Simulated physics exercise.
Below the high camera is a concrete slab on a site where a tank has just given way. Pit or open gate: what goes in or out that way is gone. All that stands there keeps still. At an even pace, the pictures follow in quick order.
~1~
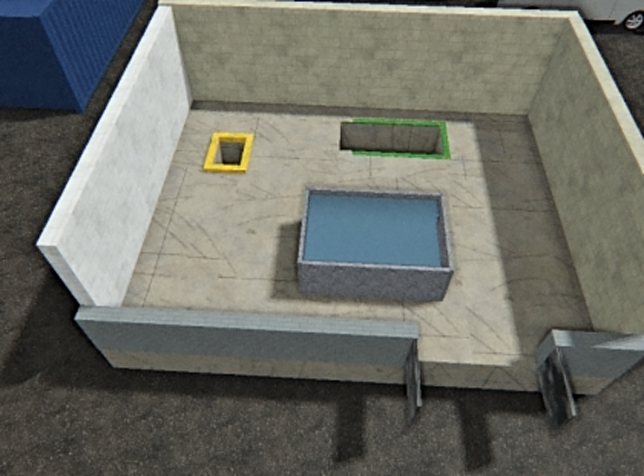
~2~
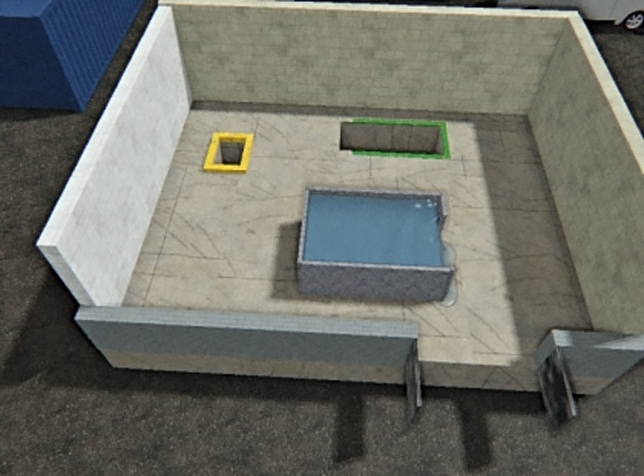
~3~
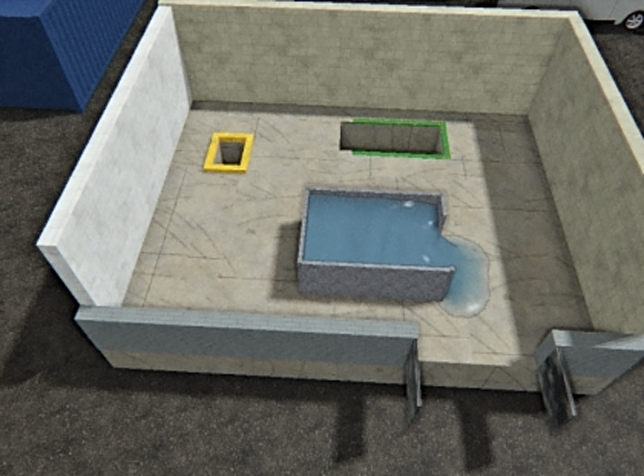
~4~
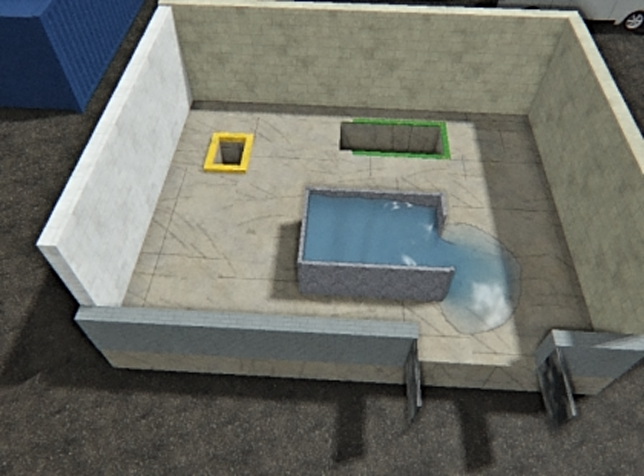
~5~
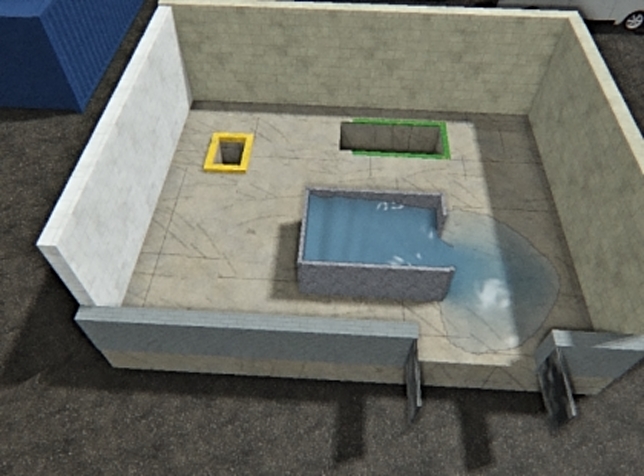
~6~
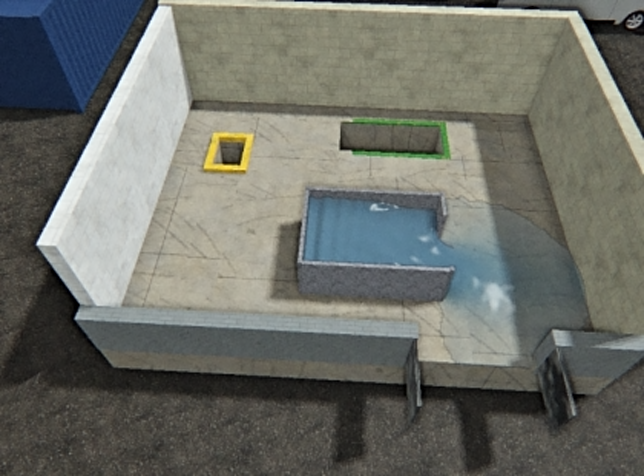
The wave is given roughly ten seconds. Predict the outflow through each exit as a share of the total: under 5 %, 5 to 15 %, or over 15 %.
Prediction: The gate passes over 15 %; the green pit passes over 15 %; the yellow pit passes under 5 %.
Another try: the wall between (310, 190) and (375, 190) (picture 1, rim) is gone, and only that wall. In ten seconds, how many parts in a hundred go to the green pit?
About 45 percent ends up in the green pit, by my reckoning.
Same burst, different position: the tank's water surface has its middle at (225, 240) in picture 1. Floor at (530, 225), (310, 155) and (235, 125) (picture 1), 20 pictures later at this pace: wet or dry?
Okay, first one got wet, second one high and dry, last one high and dry.
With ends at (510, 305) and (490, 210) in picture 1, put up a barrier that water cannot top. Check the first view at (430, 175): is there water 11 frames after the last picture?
Verdict: The spot is submerged.
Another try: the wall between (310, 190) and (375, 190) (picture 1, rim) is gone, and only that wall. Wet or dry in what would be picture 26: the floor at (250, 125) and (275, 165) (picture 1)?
Result, point by point: Inundated; inundated.
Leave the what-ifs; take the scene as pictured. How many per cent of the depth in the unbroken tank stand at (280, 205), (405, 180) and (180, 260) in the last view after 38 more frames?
In order: About 0, 2 and 0 in a hundred.
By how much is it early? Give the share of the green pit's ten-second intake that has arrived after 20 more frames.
Estimate: Roughly 0 %.
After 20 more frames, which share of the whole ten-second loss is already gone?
I make it 20 per cent.
A moment on, water covers 20 % of the floor; the gate 1 %, the green pit 0 %, the yellow pit 0 %.
Next, water covers 25 % of the floor; the gate 3 %, the green pit 0 %, the yellow pit 0 %.
Then, water covers 35 % of the floor; the gate 9 %, the green pit 1 %, the yellow pit 0 %.
Later, water covers 45 % of the floor; the gate 18 %, the green pit 13 %, the yellow pit 0 %.
In the end, water covers 55 % of the floor; the gate 24 %, the green pit 30 %, the yellow pit 0 %.
